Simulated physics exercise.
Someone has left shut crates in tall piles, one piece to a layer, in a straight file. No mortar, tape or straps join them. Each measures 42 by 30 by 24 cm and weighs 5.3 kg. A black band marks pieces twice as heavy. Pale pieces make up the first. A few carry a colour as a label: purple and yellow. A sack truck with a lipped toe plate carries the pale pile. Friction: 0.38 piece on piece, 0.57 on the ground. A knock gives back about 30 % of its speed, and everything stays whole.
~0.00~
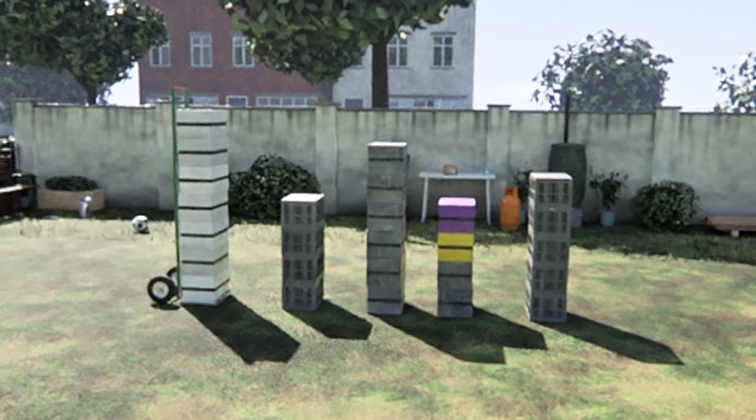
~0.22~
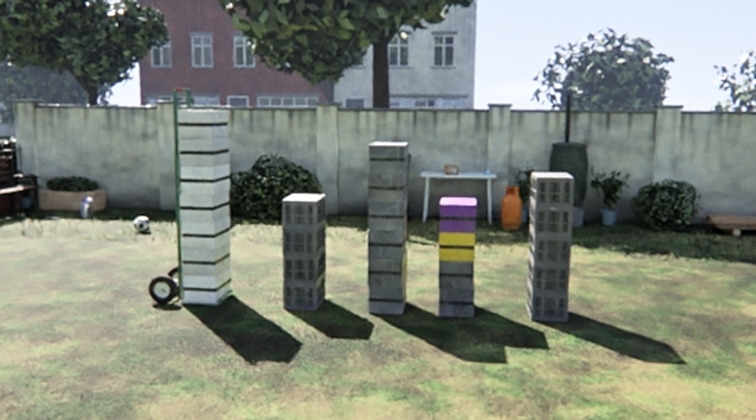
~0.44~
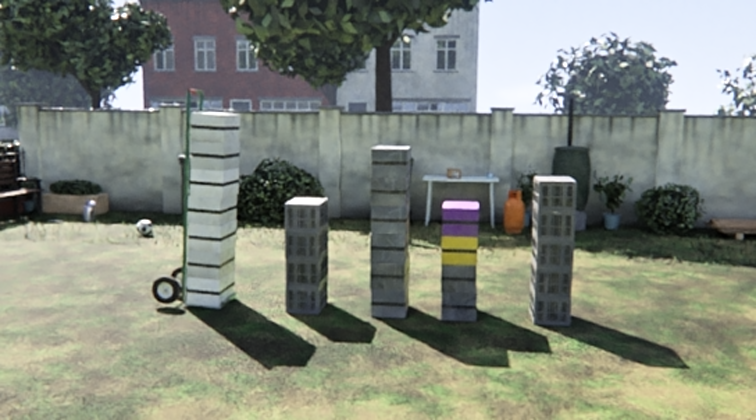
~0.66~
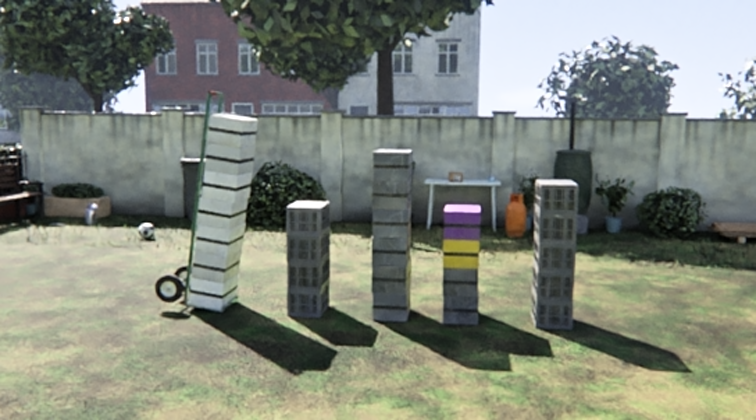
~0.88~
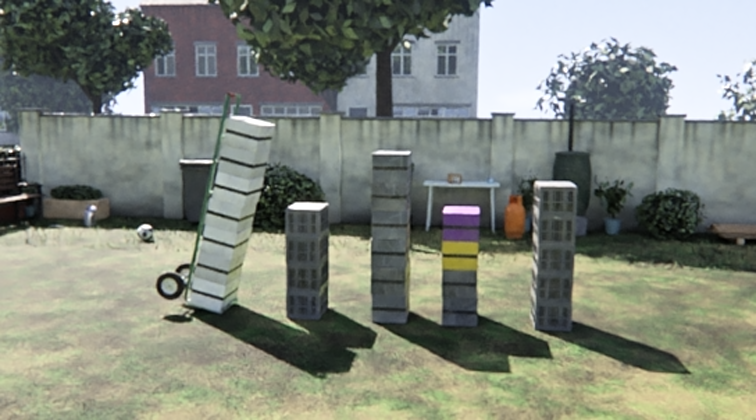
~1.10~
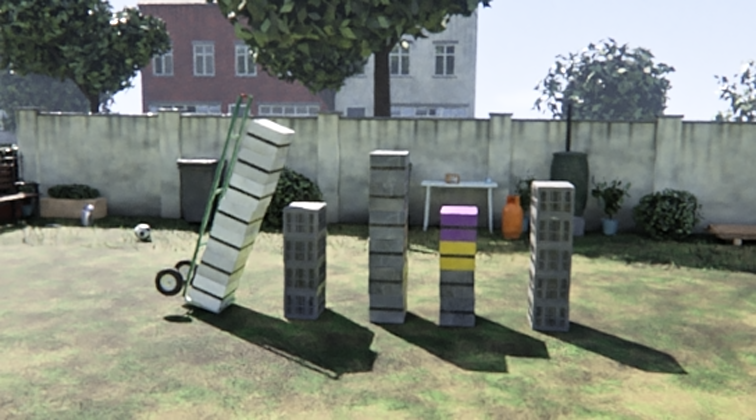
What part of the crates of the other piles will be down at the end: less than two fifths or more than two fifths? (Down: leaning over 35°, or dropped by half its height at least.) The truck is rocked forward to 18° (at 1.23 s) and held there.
Ending down: Upwards of two fifths.
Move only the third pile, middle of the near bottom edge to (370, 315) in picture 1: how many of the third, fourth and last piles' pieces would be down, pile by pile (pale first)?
Then third 5, fourth 3, last 5.
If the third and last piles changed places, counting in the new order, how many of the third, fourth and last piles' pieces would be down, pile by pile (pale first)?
Then third 4, fourth 1, last 0.
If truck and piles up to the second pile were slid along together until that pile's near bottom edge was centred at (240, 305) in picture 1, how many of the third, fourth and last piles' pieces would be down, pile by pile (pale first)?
Then third 0, fourth 0, last 0.
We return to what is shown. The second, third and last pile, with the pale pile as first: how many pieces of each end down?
Second 3, third 6, last 5.
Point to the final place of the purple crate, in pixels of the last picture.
Near (615, 279).
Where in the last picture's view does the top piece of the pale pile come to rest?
Near (430, 244).
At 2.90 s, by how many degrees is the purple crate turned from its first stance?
About 20°.
Around 1.88 s, 7 of the pale pile down; none of the 19 other crates down, 7 disturbed.
Around 2.90 s, 7 of the pale pile down; 13 of the 19 other crates down; yellow crate tipped 45°, 17 cm lower; purple crate tipped 18°, 15 cm lower.
Finally (4.5 s), 7 of the pale pile down; 18 of the 19 other crates down; yellow crate tipped 47°, 25 cm lower; purple crate 43 cm lower. That is 95 per cent. Seen by the last camera, middles, yellow crate near (538, 282), purple crate near (615, 279).
